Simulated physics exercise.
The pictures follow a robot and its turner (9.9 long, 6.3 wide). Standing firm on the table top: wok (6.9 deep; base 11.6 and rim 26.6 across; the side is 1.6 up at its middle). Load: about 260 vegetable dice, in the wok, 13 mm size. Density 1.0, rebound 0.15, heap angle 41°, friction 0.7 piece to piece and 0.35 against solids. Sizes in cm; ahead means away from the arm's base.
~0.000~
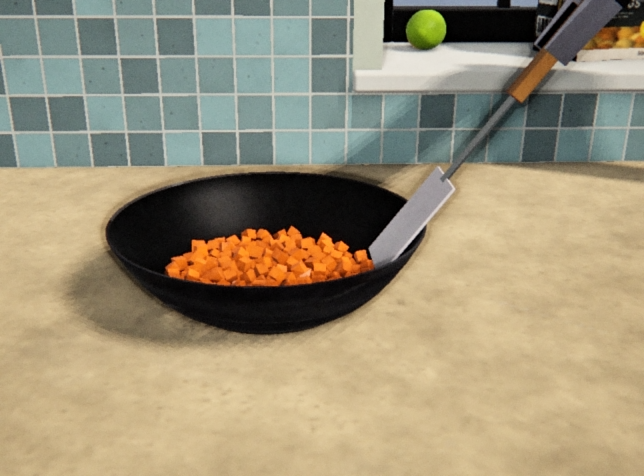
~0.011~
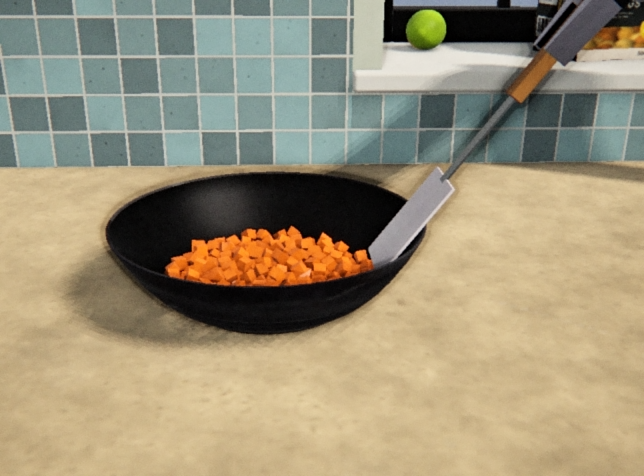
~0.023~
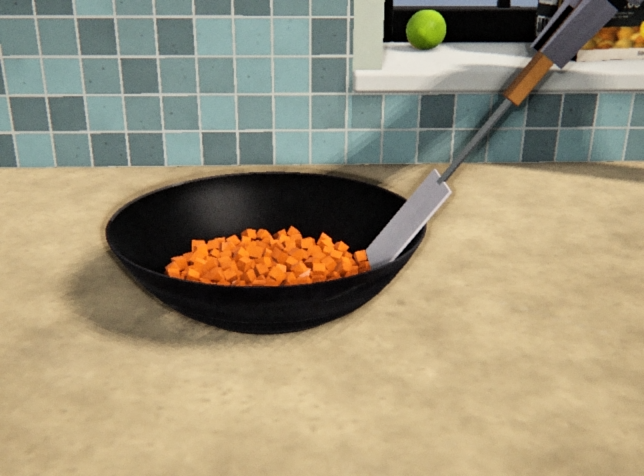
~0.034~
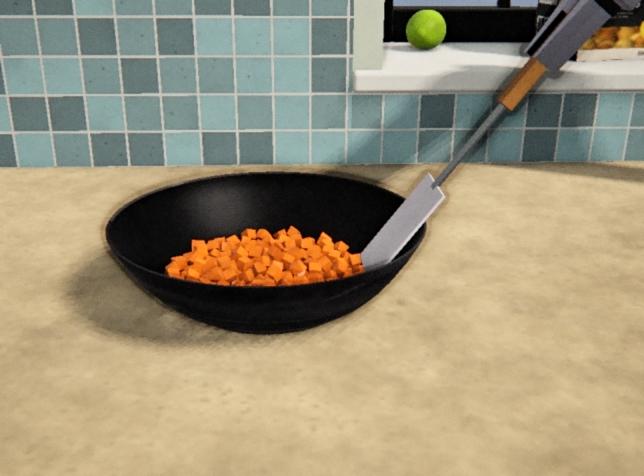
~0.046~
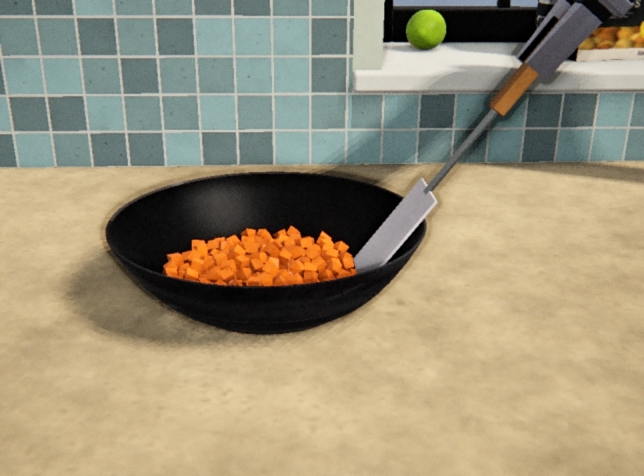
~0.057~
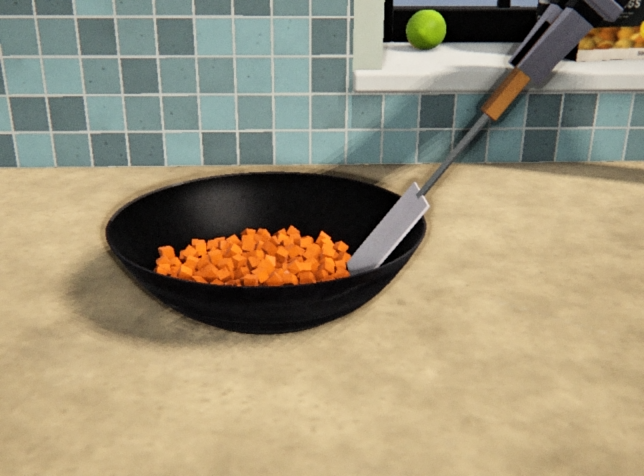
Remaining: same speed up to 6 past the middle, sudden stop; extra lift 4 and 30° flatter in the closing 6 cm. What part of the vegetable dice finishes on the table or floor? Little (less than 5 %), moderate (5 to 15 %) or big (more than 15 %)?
Share on the table or floor: Little (less than 5 %).
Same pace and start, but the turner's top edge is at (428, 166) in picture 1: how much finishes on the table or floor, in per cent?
Some 0 per cent.
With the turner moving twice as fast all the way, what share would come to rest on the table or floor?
Then about 5 per cent.
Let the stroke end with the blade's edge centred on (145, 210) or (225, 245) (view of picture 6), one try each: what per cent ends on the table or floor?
Some 30 and 0 per cent.
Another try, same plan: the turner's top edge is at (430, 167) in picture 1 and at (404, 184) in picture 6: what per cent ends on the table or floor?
About 0 per cent.
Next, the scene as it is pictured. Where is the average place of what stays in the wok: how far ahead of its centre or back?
Some 4.5 cm ahead.
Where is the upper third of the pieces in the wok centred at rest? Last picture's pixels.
Around (172, 250).
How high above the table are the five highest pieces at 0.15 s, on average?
About 6 cm.
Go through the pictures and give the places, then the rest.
In the first picture, turner top edge at (446, 177), sloping 53°; upper third of the load around (261, 267), from x 170 to 370, top at y 235; 258 in the wok.
In the second picture, turner top edge at (446, 178), sloping 53°; upper third of the load around (261, 267), from x 170 to 370, top at y 235.
In the third picture, turner top edge at (443, 180), sloping 53°; upper third of the load around (260, 268), from x 170 to 365, top at y 235.
In the fourth picture, turner top edge at (437, 184), sloping 53°; upper third of the load around (259, 268), from x 170 to 360, top at y 235.
In the fifth picture, turner top edge at (429, 189), sloping 53°; upper third of the load around (257, 265), from x 170 to 355, top at y 235.
In the sixth picture, turner top edge at (422, 194), sloping 53°; upper third of the load around (253, 264), from x 160 to 355, top at y 235; 258 in the wok.
After 0.15 s, sloping 53°, highest piece 7 above the table; 258 in the wok.
After 0.23 s, sloping 41°, highest piece 8 above the table; 255 in the wok, 3 on the blade or in flight.
After 0.48 s, sloping 23°, highest piece 8 above the table; 255 in the wok, 3 on the table or floor.
After 1.53 s, sloping 23°, highest piece 8 above the table; 255 in the wok, 3 on the table or floor.
At rest, 255 in the wok, 3 on the table or floor. That is 1 % on the table or floor.
